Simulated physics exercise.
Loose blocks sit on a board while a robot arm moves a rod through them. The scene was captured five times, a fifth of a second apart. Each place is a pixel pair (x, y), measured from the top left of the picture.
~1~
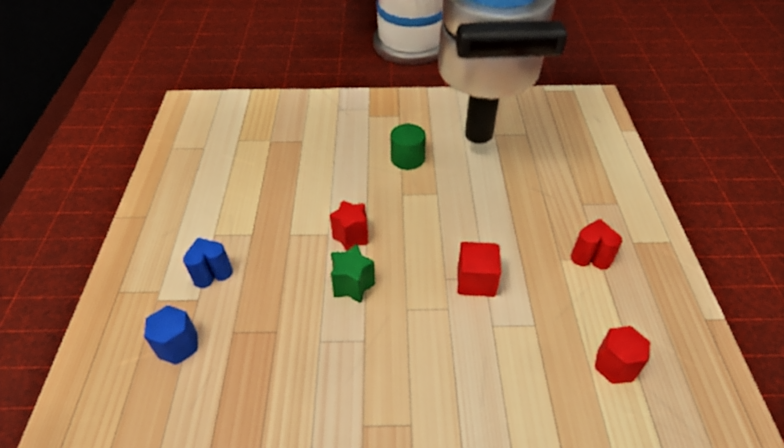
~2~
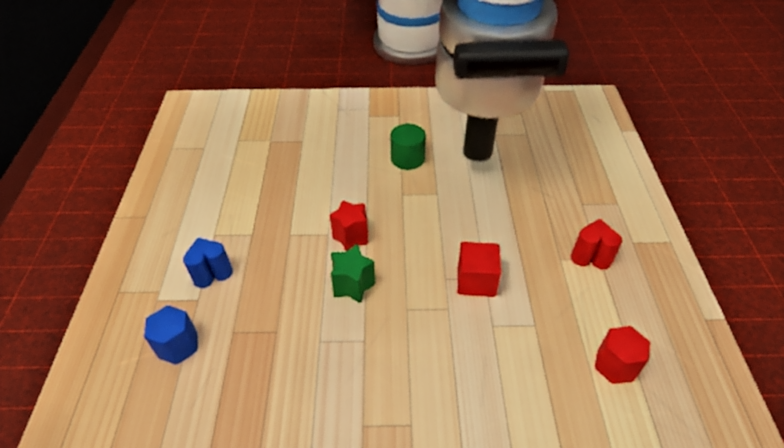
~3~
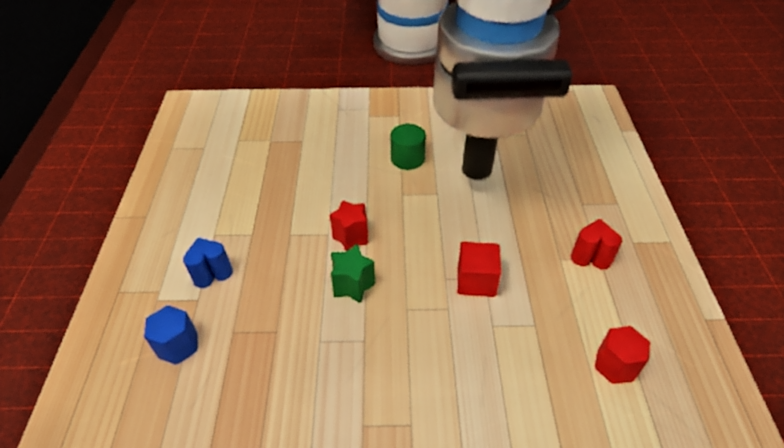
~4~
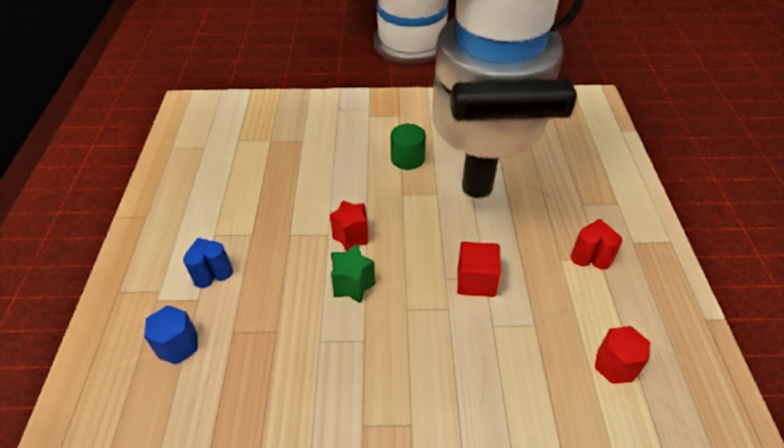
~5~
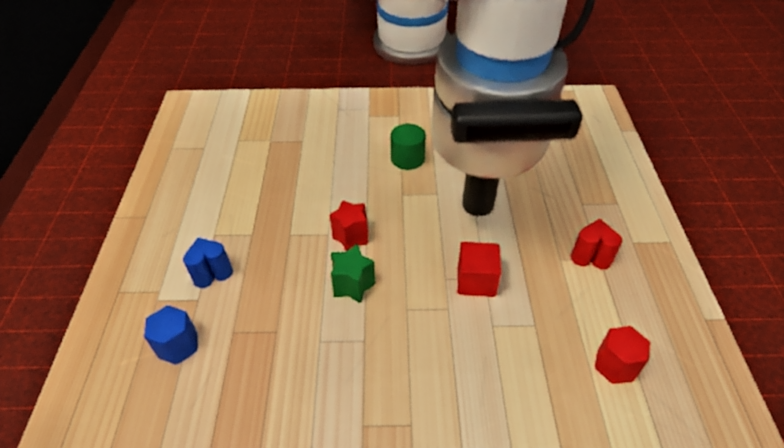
A robot arm moves its black rod down the board toward the still red cube.
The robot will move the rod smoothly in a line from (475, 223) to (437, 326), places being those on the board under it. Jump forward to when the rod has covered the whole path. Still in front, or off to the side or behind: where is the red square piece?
It falls back or aside.
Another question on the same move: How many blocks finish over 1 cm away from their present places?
Blocks that move over 1 cm: One.
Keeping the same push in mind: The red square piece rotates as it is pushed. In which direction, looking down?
It makes a counterclockwise turn.
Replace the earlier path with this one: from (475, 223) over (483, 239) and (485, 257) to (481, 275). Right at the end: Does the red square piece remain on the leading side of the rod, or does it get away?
Pushed along.
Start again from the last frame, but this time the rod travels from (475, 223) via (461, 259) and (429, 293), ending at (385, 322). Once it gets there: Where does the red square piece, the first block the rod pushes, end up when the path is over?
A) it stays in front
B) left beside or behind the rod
Letter B.
What follows on the original path. One third of the way, rod (467, 237); nothing pushed yet.
Two thirds of the way, rod (454, 272); red square piece (486, 288), turned 65° anticlockwise.
At the end, rod (439, 310); green star block not moved; red square piece (487, 298), turned 85° anticlockwise.
